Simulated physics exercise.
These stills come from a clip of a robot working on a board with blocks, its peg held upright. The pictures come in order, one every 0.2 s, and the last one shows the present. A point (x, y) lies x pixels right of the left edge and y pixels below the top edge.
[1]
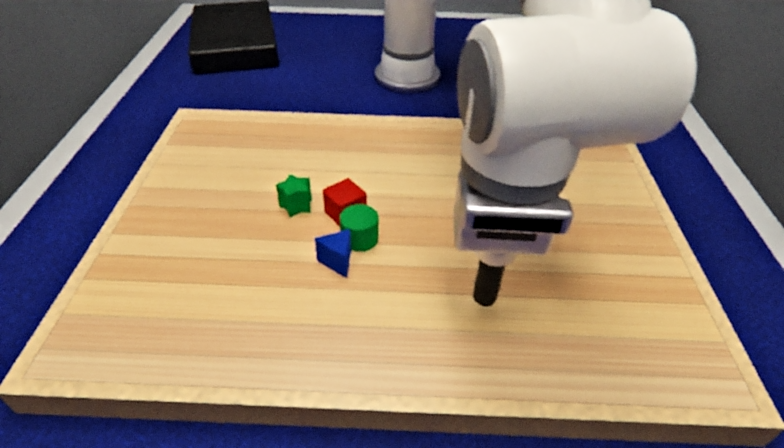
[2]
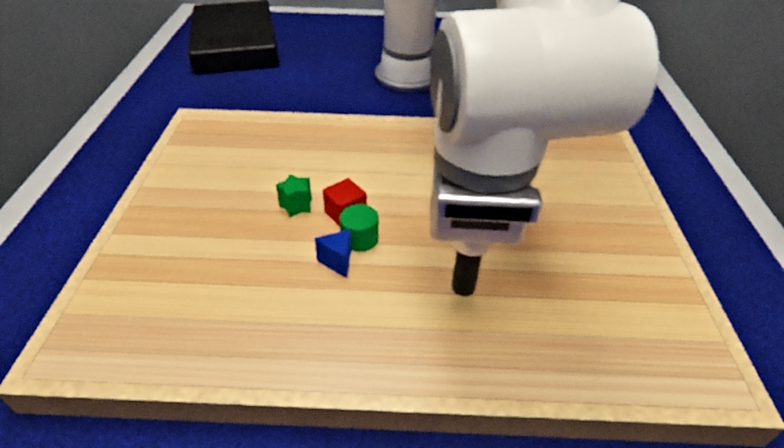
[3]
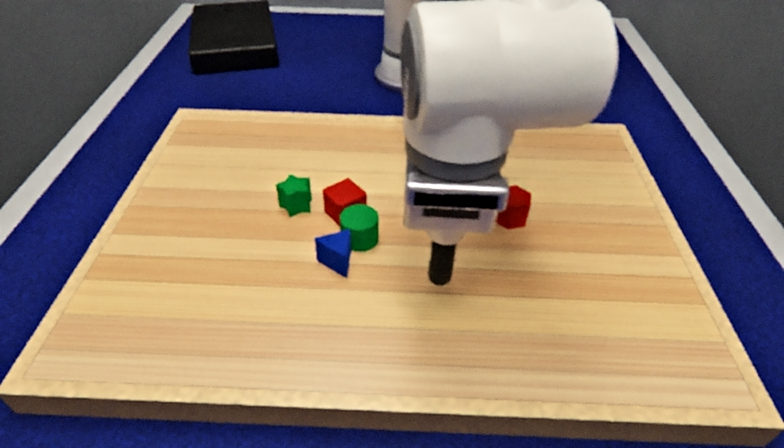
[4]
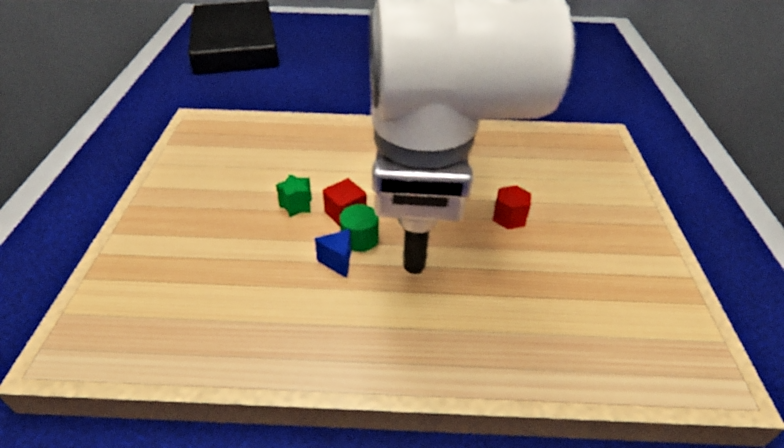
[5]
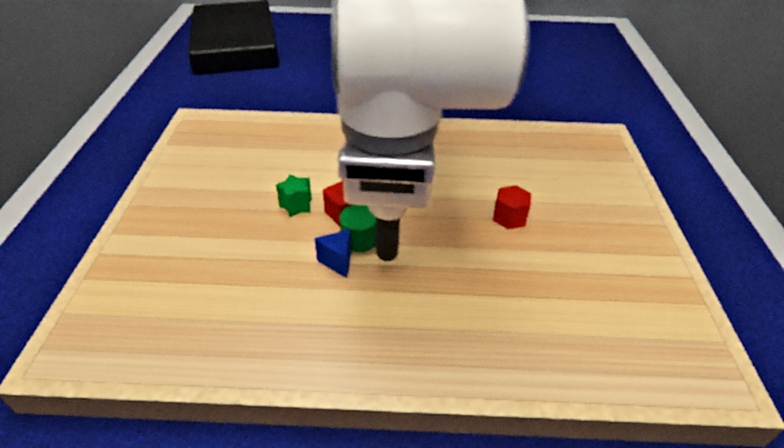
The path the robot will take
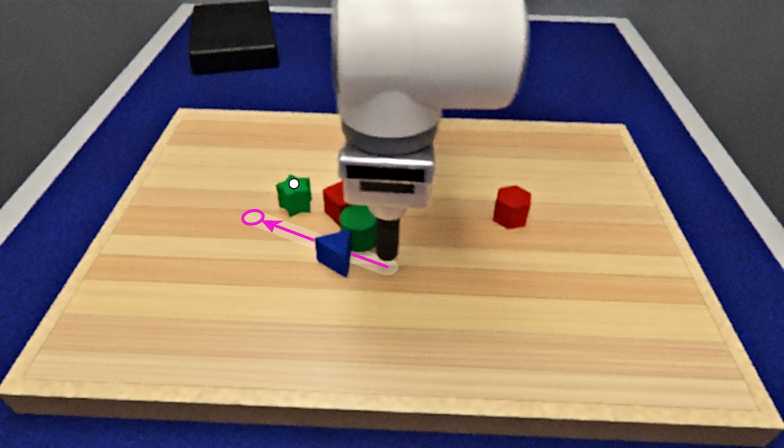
The video shows a white robot arm with a dark peg moving left and slightly away across a wooden board, uncovering a red block on the right as it nears a still cluster of green, red and blue blocks.
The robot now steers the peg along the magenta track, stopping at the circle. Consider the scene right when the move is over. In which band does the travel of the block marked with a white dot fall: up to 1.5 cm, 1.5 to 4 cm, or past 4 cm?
It will move less than 1.5 cm.
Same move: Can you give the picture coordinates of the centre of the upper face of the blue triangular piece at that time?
Expect it around (314, 237).
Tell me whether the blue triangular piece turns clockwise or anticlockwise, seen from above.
From above, the turn goes anticlockwise.
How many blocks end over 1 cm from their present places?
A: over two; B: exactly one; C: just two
I'll go with A - over two.
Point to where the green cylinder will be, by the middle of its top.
Its top middle is near (346, 207).
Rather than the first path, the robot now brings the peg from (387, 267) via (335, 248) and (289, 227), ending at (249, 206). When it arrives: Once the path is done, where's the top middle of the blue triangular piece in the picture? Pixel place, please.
At (312, 237).
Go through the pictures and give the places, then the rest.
In the first picture, peg tip (485, 298); block tops, green star block (294, 184); blue triangular piece (336, 241); red four-sided block (345, 191); green cylinder (359, 216).
In the second picture, peg (463, 288); blocks unchanged.
In the third picture, peg (440, 278); blocks unchanged.
In the fourth picture, peg (414, 266); blocks unchanged.
In the fifth picture, peg (387, 254); green star block (294, 184); blue triangular piece (336, 241); red four-sided block partly hidden; green cylinder (359, 216).
Path on the board, from (387, 267) to (253, 217); the dot is on the green star block.
What follows on the original path. One third of the way, peg (338, 237); blue triangular piece (320, 239), turned 50° anticlockwise; red four-sided block (341, 185), turned 10° clockwise; green cylinder (348, 208).
Two thirds of the way, peg (293, 220); blue triangular piece (314, 237), turned 70° anticlockwise; red four-sided block (341, 184), turned 15° clockwise; green cylinder (346, 207).
At the end, peg (250, 205); green star block in place; blue triangular piece (314, 237), turned 70° anticlockwise; red four-sided block (341, 184), turned 15° clockwise; green cylinder (346, 207).
